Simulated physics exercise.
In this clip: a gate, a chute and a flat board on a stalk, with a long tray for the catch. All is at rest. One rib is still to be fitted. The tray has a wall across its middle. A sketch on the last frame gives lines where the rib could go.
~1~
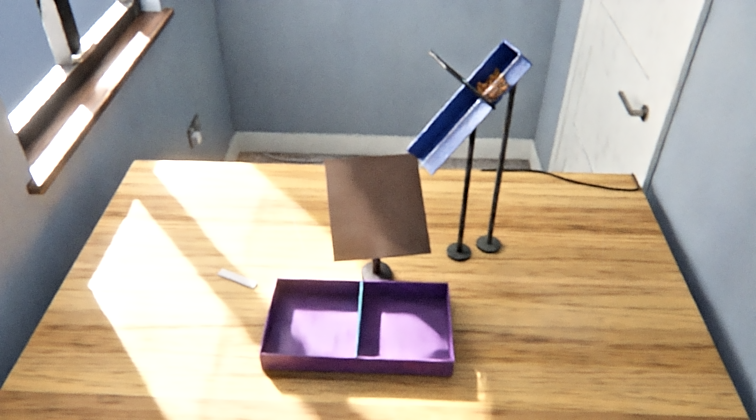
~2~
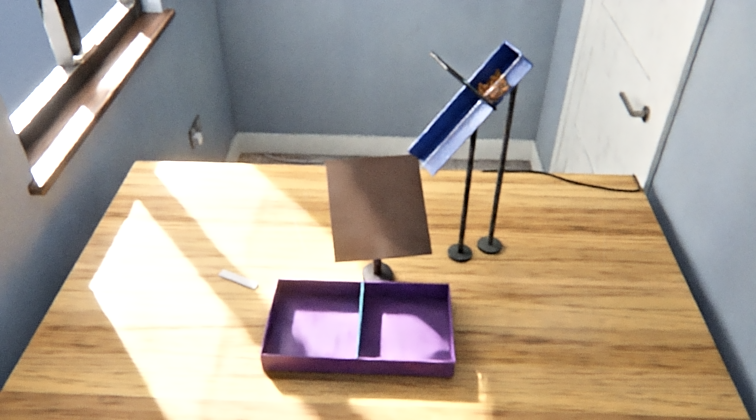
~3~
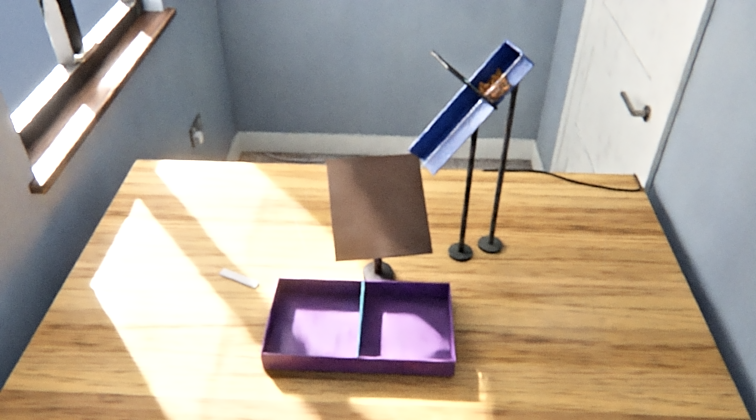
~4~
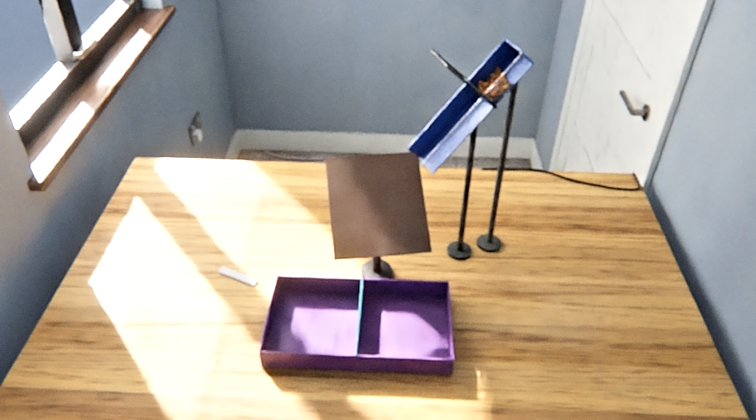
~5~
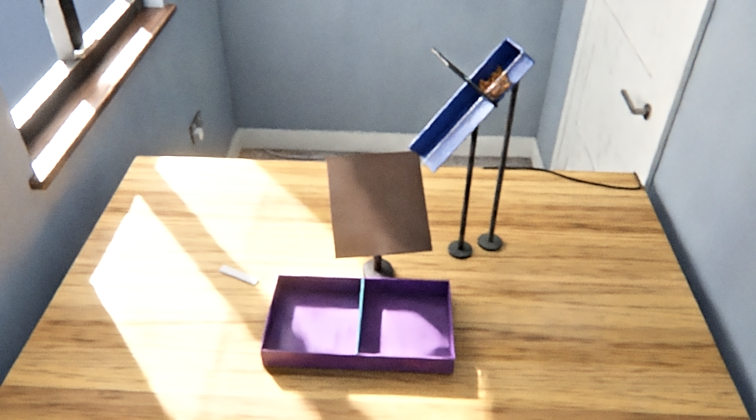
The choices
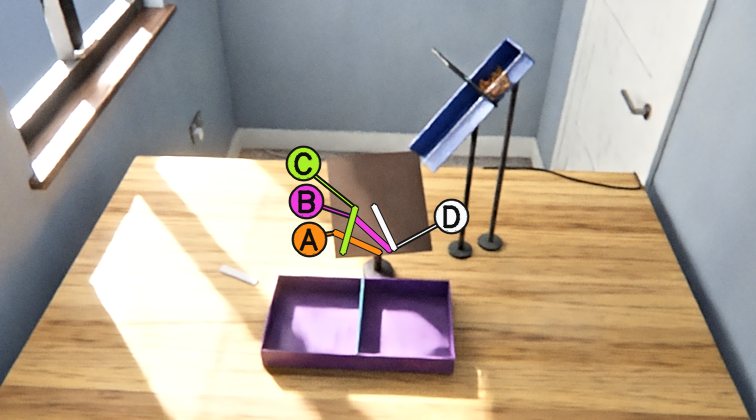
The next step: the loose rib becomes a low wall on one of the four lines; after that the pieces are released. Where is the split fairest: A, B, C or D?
Line C does it best.
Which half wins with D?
More lands on the right.
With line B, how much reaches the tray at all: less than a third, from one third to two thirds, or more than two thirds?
More than two thirds.
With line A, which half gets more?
The right half.
On the marked copy, line A from (335, 232) to (379, 252); line B from (354, 218) to (389, 249); line C from (355, 208) to (343, 252); line D from (374, 206) to (394, 248).
If A is chosen, of what is caught, a small part in the left half, most in the right.
If B is chosen, of what is caught, a stray few in the left half, nearly all in the right.
If C is chosen, of what is caught, about half in the left half, about half in the right.
If D is chosen, of what is caught, a small part in the left half, nearly all in the right.
